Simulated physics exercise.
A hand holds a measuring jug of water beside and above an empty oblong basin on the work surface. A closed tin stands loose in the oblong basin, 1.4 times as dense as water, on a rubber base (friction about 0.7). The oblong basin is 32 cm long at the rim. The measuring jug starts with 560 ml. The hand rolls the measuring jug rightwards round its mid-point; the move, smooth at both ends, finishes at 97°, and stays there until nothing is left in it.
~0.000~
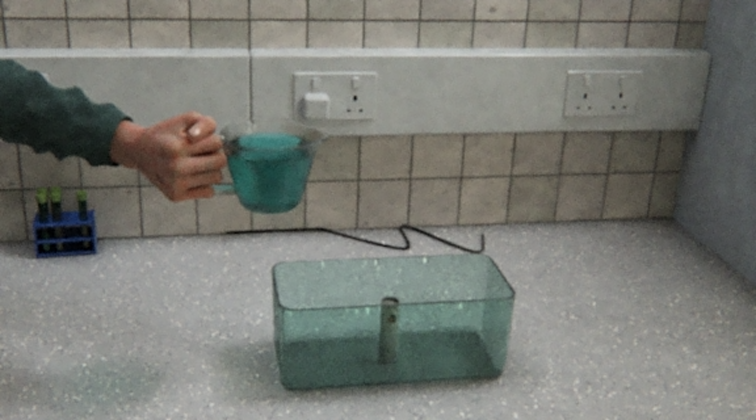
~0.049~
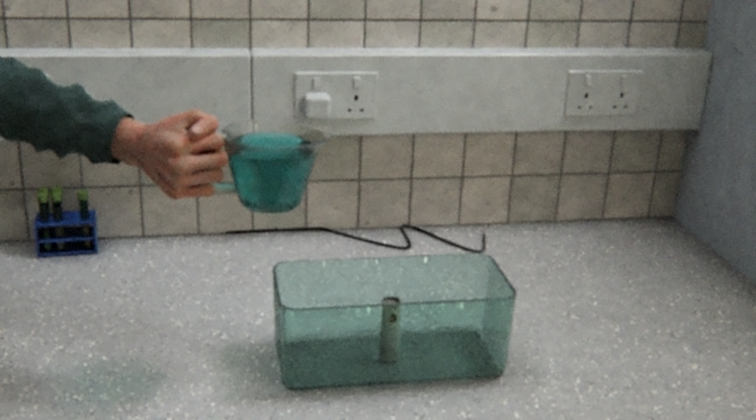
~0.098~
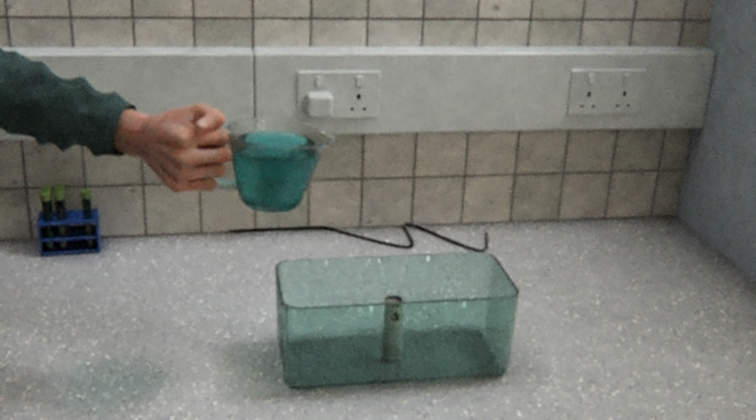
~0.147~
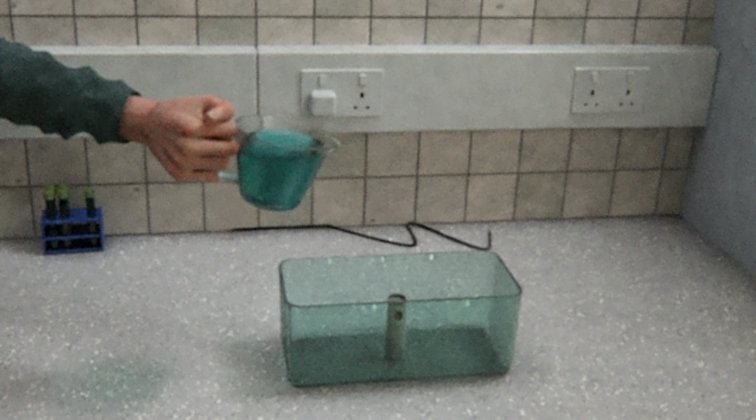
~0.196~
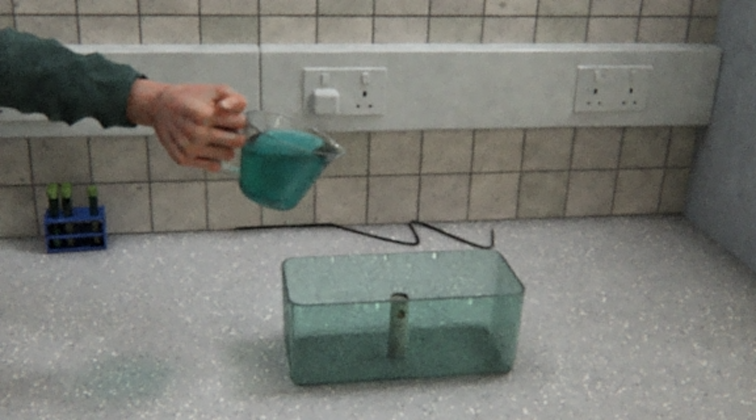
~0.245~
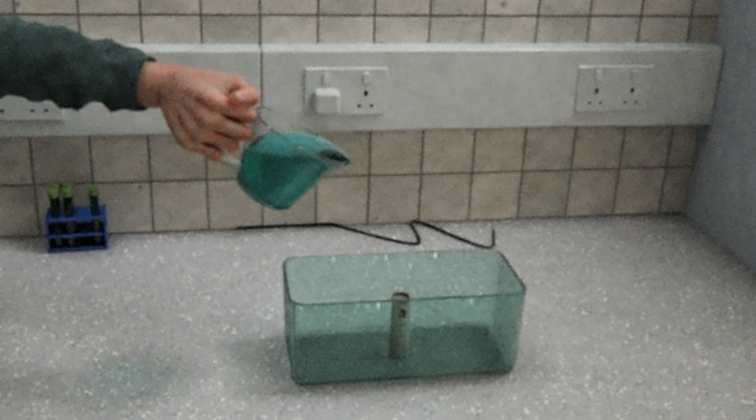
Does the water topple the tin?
The tin topples.
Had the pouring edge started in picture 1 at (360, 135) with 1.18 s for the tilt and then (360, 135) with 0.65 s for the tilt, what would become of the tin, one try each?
First it remains upright; then it falls.
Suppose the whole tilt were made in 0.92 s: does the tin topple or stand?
The tin goes over.
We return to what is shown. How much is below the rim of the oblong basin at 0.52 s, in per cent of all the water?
About 24 per cent.
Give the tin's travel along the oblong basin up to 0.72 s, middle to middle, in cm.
About 3 cm.
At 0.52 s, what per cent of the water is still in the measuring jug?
Near 38 in a hundred.
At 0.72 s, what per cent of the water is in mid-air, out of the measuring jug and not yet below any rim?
Some 12 per cent.
After 0.52 s the tilt is 87° and 39 per cent is still to pour; the tin stands where it began.
After 0.72 s the tilt is 97° and 5 per cent is still to pour; the tin leans 16°.
After 0.92 s the tilt is 97° and 0 per cent is still to pour; the tin lies on its side.
After 1.15 s the tilt is 97° and 0 per cent is still to pour; the tin lies on its side.
In the end the tin lies on its side.
